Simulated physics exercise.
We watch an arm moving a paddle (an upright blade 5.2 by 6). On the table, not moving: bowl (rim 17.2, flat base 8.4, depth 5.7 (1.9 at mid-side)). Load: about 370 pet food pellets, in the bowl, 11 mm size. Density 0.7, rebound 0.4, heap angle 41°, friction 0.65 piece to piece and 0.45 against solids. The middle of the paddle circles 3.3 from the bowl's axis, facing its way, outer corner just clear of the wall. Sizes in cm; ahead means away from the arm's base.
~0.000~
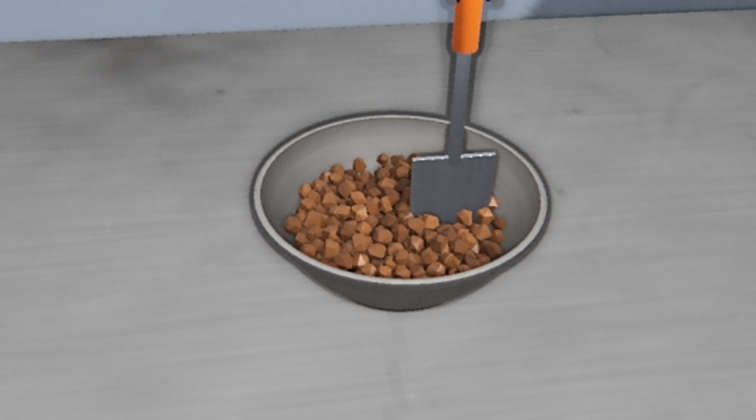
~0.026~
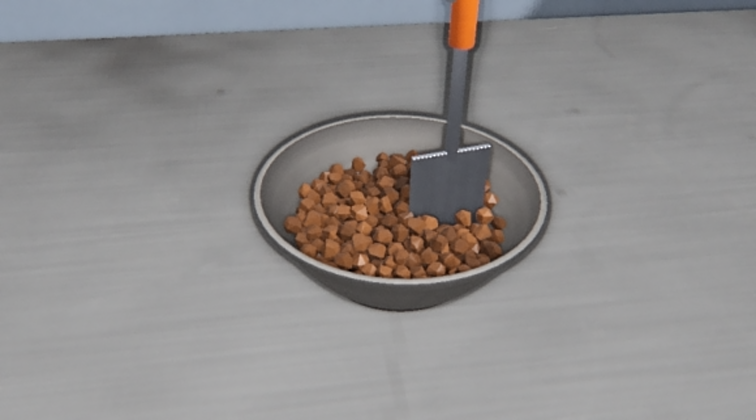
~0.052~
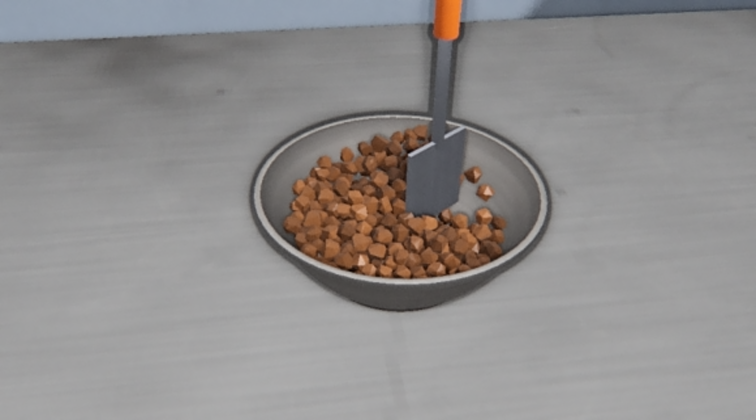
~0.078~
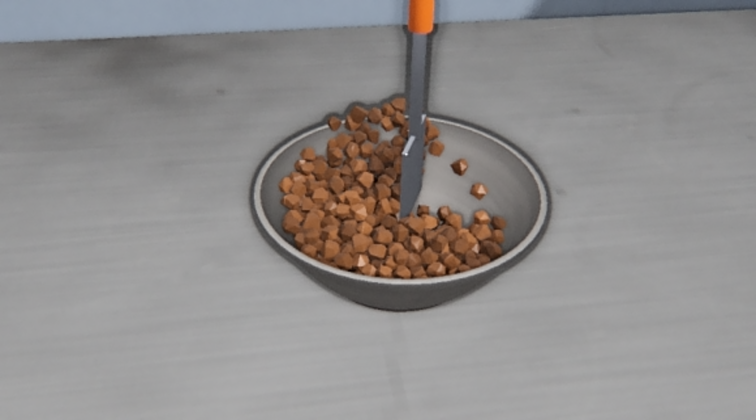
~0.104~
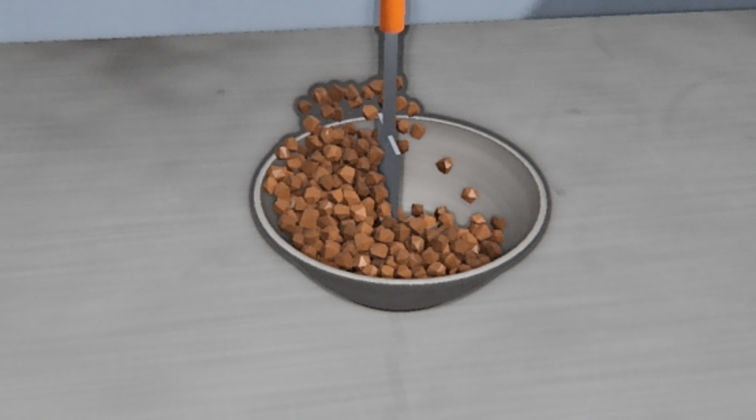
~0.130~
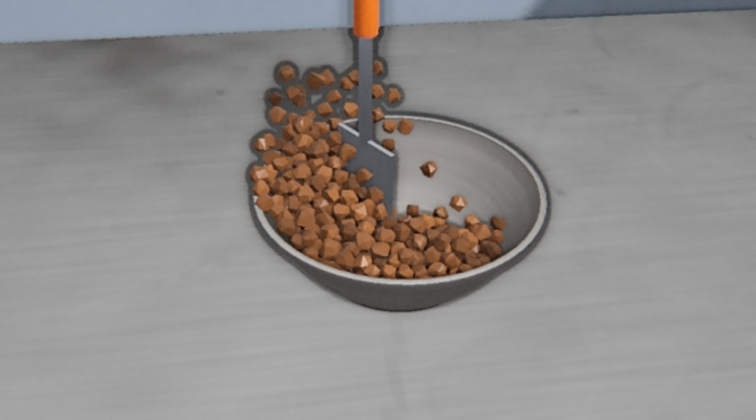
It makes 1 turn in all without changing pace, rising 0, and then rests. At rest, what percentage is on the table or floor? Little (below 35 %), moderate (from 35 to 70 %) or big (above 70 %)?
On the table or floor the share is moderate, from 35 to 70 %.
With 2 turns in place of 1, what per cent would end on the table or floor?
It would be near 65 per cent.
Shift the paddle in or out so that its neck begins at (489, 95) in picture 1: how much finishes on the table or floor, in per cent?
About 10 per cent.
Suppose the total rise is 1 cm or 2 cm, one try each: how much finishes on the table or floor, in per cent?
About 45 and 40 per cent.
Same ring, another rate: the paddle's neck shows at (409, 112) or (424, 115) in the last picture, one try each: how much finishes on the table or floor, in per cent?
Some 30 and 20 per cent.
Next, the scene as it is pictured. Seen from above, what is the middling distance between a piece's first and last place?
About 15 cm.
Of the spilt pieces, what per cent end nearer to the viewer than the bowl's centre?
About 60 per cent.
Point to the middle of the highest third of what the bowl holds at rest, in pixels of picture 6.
Near (428, 177).
After 0.21 s, 209° round, highest piece 10 above the table; 299 in the bowl, 2 on the table or floor, 65 in flight or on the tool.
After 0.28 s, 295° round, highest piece 11 above the table; 242 in the bowl, 44 on the table or floor, 80 in flight or on the tool.
After 0.52 s, 0° round, highest piece 6 above the table; 185 on the table or floor, 180 in the bowl, 1 in flight or on the tool.
After 1.22 s, 0° round, highest piece 6 above the table; 186 on the table or floor, 180 in the bowl.
At rest, 186 on the table or floor, 180 in the bowl. That is 51 % on the table or floor.
